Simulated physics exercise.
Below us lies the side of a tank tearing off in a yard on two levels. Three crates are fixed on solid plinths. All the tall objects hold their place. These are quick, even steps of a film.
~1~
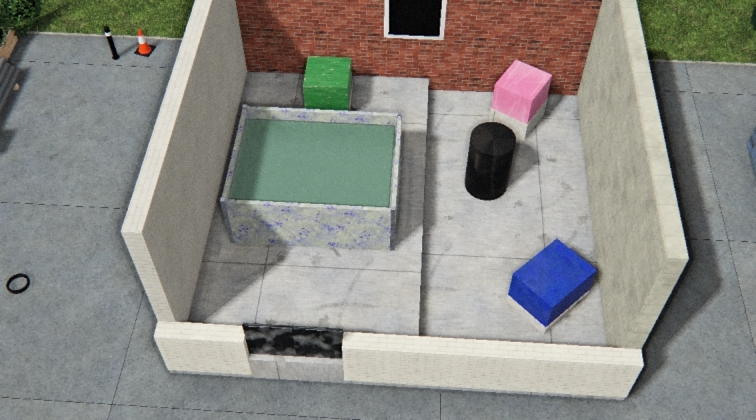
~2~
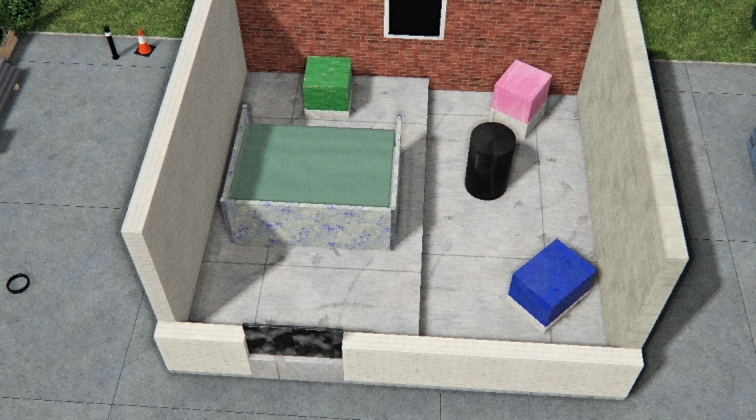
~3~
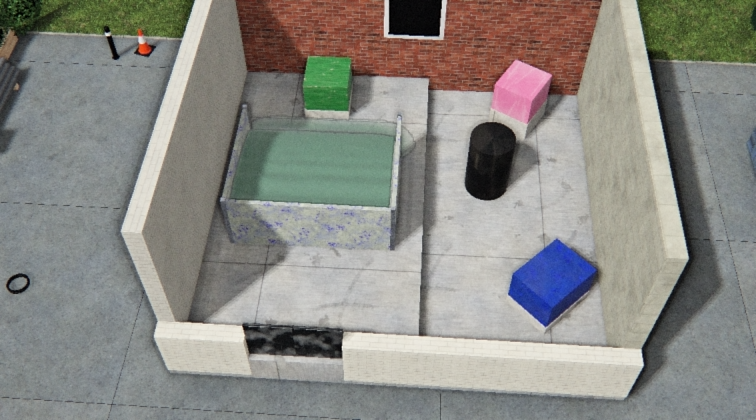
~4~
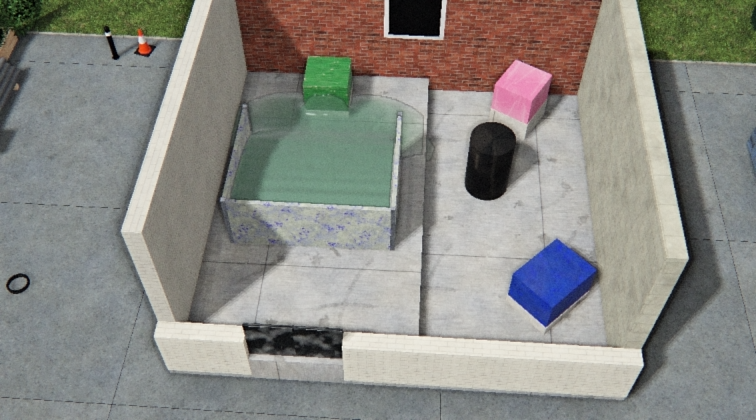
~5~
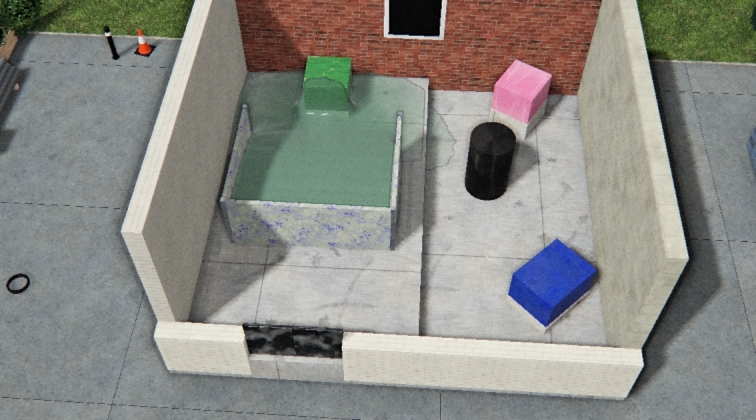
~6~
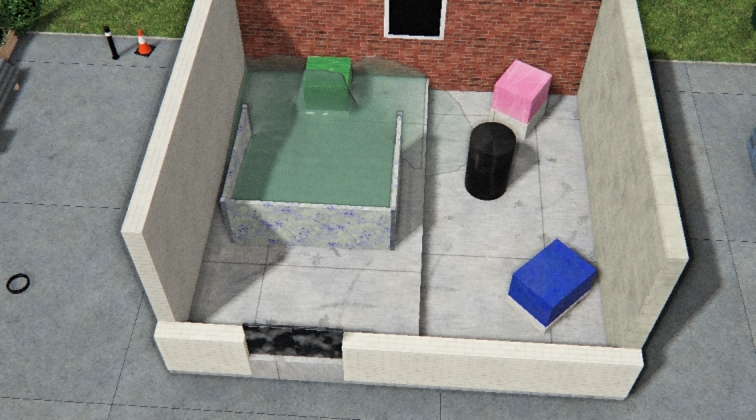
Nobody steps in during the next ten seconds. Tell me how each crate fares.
In the end: The blue crate gets wet; the green crate gets wet; the pink crate gets wet.
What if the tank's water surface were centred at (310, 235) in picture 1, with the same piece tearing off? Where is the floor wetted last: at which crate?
The blue one.
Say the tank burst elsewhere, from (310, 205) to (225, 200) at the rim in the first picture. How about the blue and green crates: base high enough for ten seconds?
In short: The blue one is wetted, the green one is safe.
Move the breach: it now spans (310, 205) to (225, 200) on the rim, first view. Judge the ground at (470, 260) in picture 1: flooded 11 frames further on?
At that place: Covered.
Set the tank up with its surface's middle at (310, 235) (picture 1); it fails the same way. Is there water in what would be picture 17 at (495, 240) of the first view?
At that place: No water.
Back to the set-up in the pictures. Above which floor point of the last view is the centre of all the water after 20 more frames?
Close to (370, 156).
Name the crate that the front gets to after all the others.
It is the blue crate.
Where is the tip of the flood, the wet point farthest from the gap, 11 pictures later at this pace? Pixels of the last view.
Near (570, 97).
A moment on, water covers 30 % of the floor; the blue crate not reached, the green crate water round its plinth, the pink crate water round its plinth.
Next, water covers 40 % of the floor; the blue crate not reached, the green crate water round its plinth, the pink crate water round its plinth.
Then, water covers 60 % of the floor; the blue crate water round its plinth, the green crate water round its plinth, the pink crate water round its plinth.
Later, water covers 95 % of the floor; the blue crate water round its plinth, the green crate water round its plinth, the pink crate water round its plinth.
In the end, water covers 95 % of the floor; the blue crate was topped, the green crate was topped, the pink crate was topped.
